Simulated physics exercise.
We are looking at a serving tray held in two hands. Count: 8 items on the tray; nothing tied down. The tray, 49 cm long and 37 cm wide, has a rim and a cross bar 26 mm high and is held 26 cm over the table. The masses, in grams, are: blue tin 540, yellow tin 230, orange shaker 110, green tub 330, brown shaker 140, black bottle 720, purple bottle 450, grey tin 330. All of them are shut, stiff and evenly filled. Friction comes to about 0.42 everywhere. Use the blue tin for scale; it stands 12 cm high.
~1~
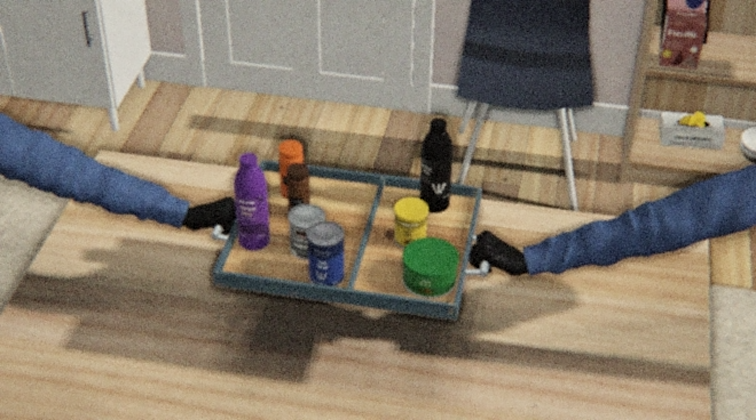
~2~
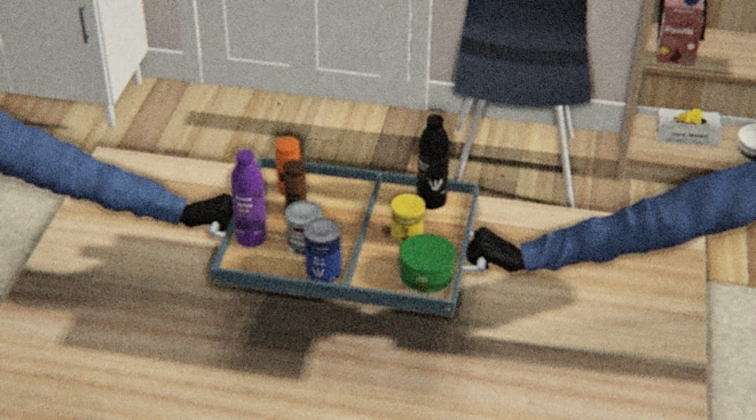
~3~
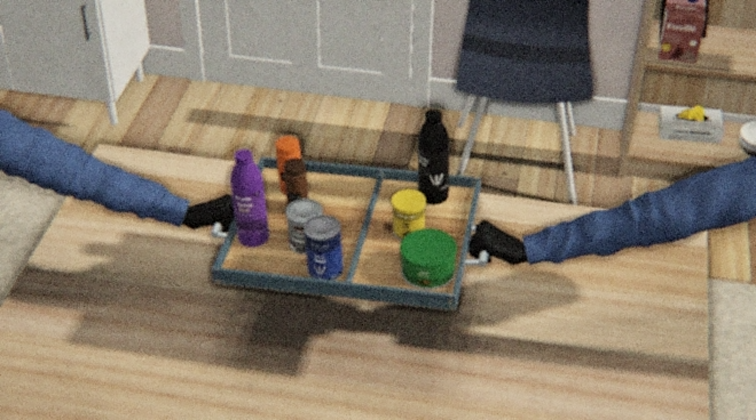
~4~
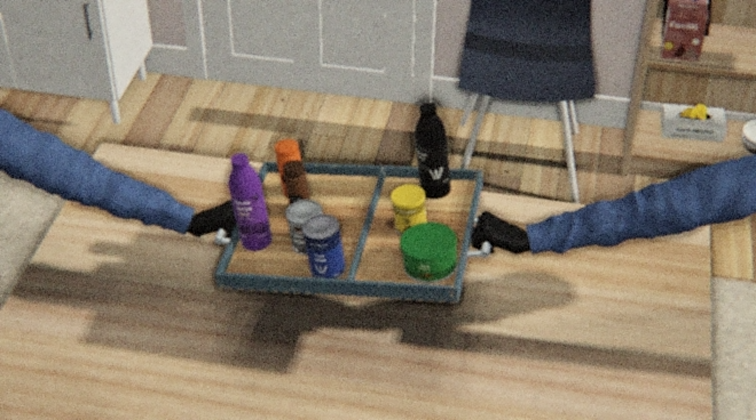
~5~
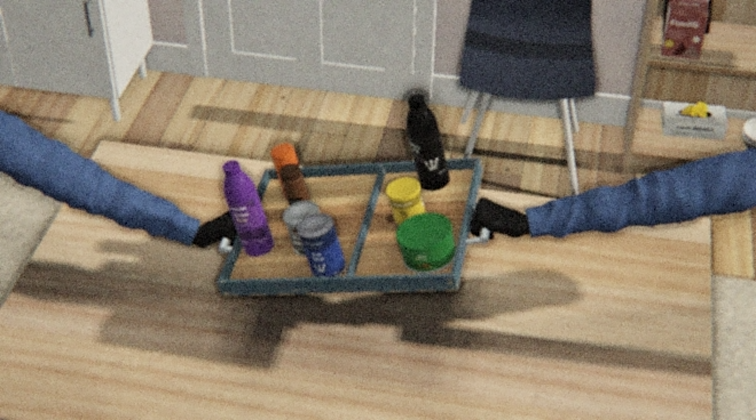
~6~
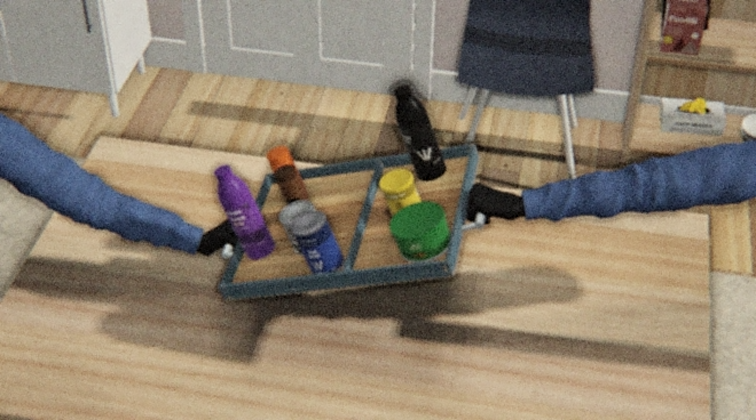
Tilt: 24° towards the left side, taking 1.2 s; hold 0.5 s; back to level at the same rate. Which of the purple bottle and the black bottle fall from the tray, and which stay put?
The purple bottle gets away from the tray; the black bottle does not get away from the tray.
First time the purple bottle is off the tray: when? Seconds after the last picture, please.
That first happens close to 0.4 seconds.
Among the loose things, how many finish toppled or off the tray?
All told, 4.
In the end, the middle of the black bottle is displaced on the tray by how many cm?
30 cm.
Then, 0.60 s after the last picture, tray at 24°, left edge down; orange shaker and purple bottle now off the tray; black bottle on its side near (338, 169); brown shaker tipped 71° from how it sat.
Then, 1.10 s after the last picture, tray at 23°, left edge down; black bottle on its side near (308, 181); brown shaker tipped 71° from how it sat; blue tin slid 9 cm.
At rest, off the tray, orange shaker and purple bottle; tipped over on the tray, brown shaker and black bottle; not toppled but over 5 cm from the start, blue tin, yellow tin, green tub and grey tin. In the last view, purple bottle near (249, 295), black bottle near (308, 162).
